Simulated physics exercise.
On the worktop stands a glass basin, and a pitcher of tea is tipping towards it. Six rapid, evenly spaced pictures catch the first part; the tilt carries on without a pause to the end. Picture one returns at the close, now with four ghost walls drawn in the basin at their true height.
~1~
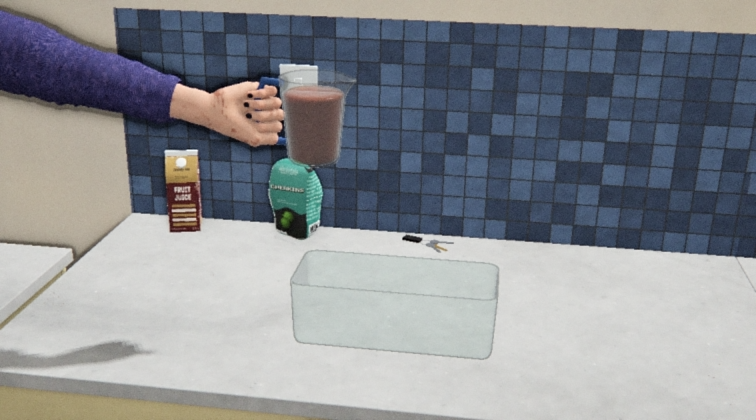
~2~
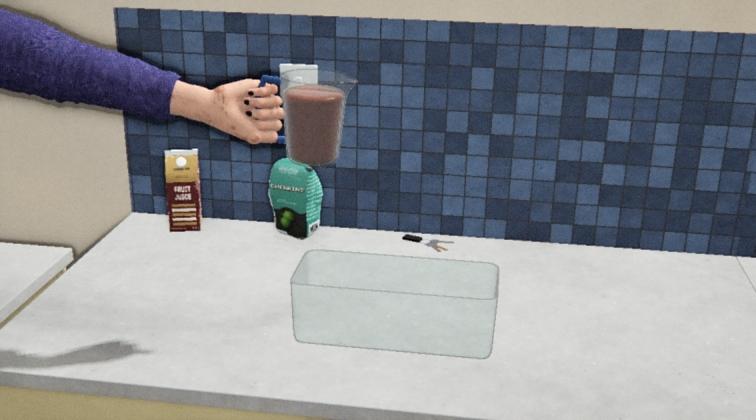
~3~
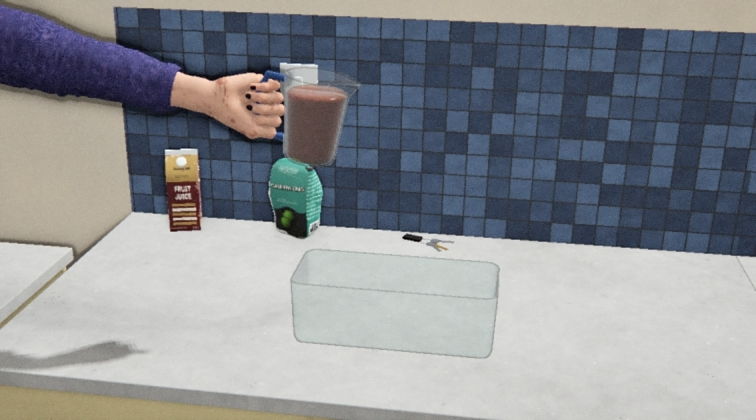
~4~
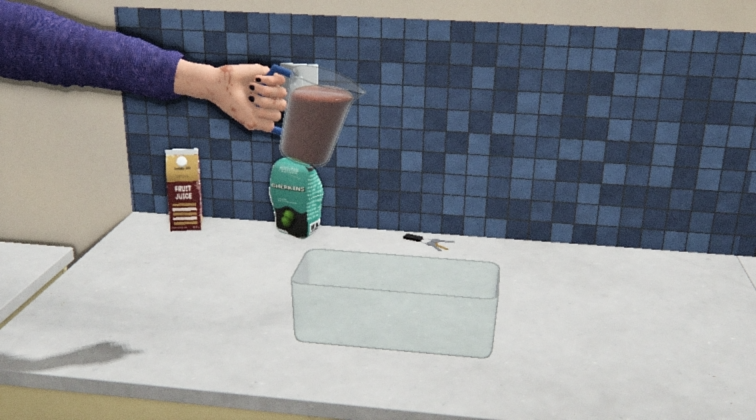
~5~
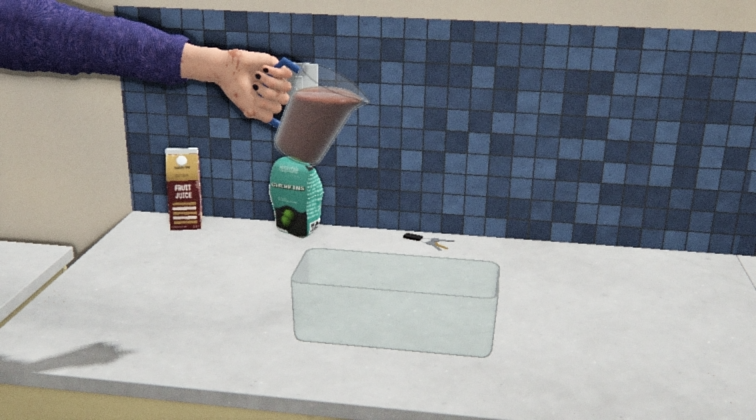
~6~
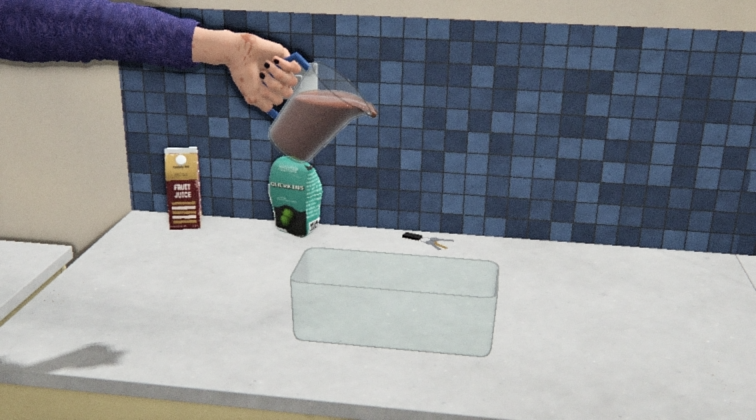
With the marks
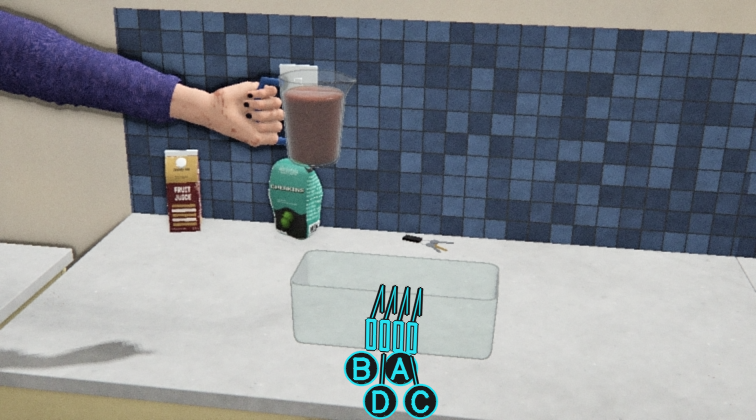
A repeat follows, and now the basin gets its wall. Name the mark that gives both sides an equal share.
C beats the others.
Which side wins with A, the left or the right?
More ends on the right.
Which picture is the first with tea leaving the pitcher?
Picture 6.
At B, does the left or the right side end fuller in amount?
The right one.
On the marked copy, A at (397, 355); B at (370, 353); C at (410, 357); D at (383, 354).
Choosing A, about 17 % ends left of the wall and 79 % right of it; 4 % is lost outside.
Choosing B, about 5 % ends left of the wall and 89 % right of it; 6 % is lost outside.
Choosing C, about 55 % ends left of the wall and 42 % right of it; 3 % is lost outside.
Choosing D, about 5 % ends left of the wall and 91 % right of it; 4 % is lost outside.
